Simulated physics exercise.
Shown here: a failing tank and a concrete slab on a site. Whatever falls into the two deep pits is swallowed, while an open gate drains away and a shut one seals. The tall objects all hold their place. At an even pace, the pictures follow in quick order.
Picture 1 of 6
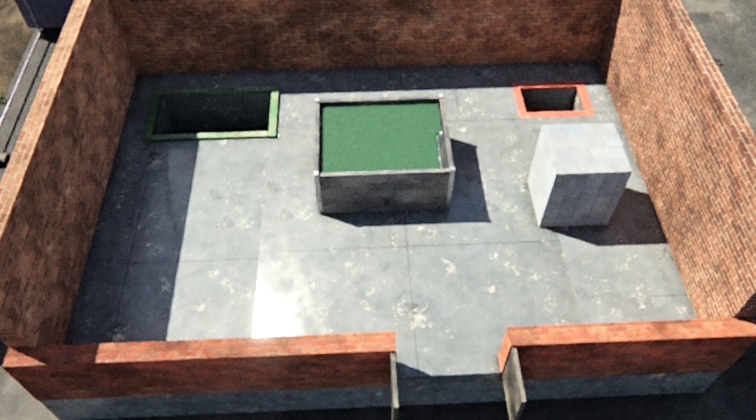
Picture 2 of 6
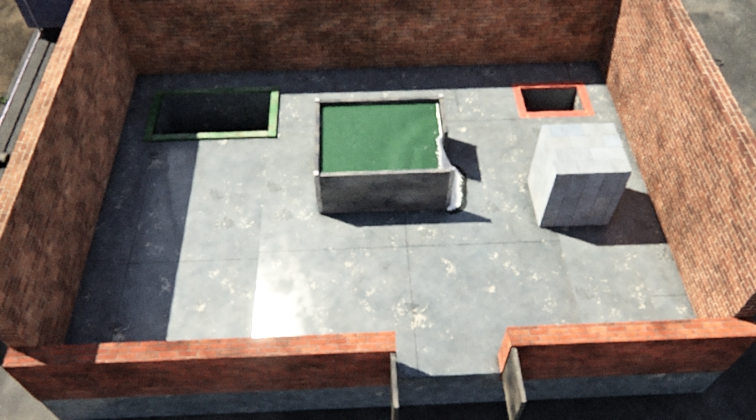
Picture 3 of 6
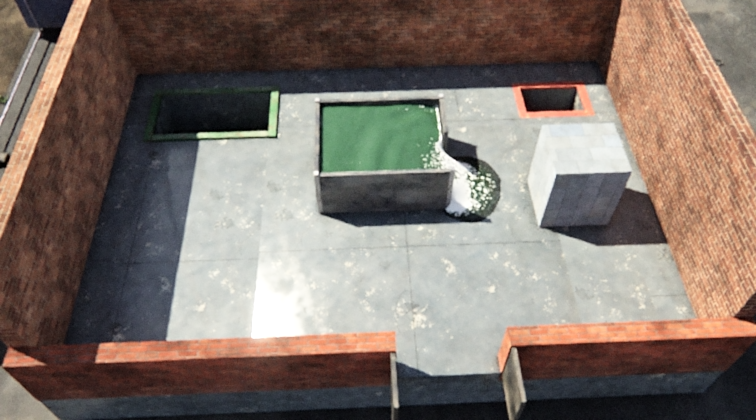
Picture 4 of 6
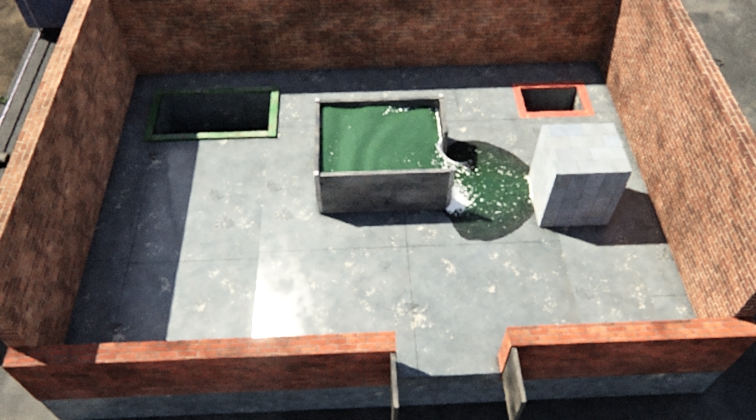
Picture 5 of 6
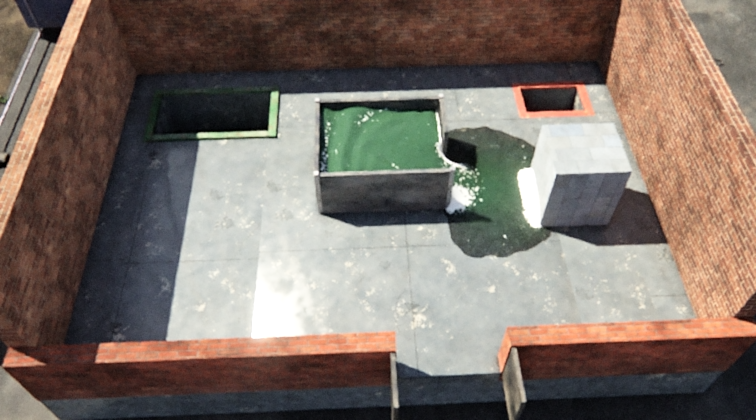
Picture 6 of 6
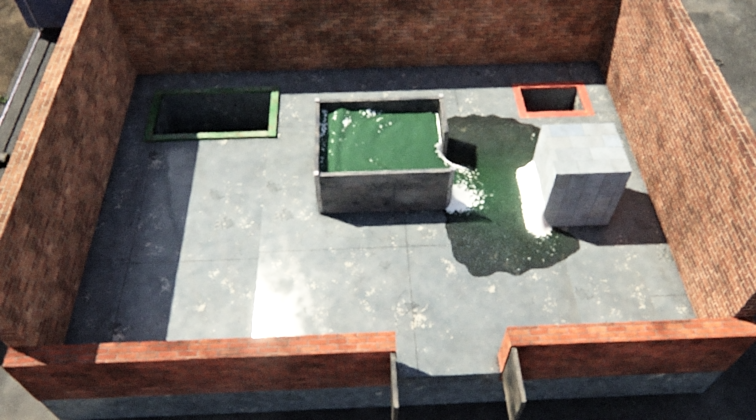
Green water pouring from the right side of an open tank, spreading across a walled yard floor and splashing against a concrete block.
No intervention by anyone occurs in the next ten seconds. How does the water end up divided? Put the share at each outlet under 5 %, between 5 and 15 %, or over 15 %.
Outcome: The gate claims an in-between share - five to fifteen per cent. The red pit claims a heavy share - exceeding fifteen per cent. The green pit claims a light share - short of five per cent.
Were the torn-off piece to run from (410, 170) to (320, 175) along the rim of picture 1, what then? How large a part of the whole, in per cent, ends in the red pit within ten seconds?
Roughly 2 per cent goes to the red pit.
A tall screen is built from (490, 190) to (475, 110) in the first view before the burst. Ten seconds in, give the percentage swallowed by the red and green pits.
I'd give red roughly 25 % and green roughly 2 %.
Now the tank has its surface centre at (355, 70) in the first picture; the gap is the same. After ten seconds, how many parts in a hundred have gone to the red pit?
Within ten seconds the red pit takes 45 percent of the total.
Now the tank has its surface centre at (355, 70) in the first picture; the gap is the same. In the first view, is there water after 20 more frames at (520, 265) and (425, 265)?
First submerged, then spared.
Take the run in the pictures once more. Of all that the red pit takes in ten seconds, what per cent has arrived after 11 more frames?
Around 15 in a hundred.
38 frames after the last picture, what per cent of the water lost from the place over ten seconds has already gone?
Something close to 60 percent by that point.
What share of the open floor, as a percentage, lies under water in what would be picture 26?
Some 35 in a hundred.
A moment on, water covers 20 % of the floor; the gate 0 %, the red pit 1 %, the green pit 0 %.
Next, water covers 25 % of the floor; the gate 0 %, the red pit 5 %, the green pit 0 %.
Then, water covers 35 % of the floor; the gate 1 %, the red pit 11 %, the green pit 0 %.
Later, water covers 50 % of the floor; the gate 4 %, the red pit 20 %, the green pit 0 %.
In the end, water covers 75 % of the floor; the gate 7 %, the red pit 33 %, the green pit 0 %.
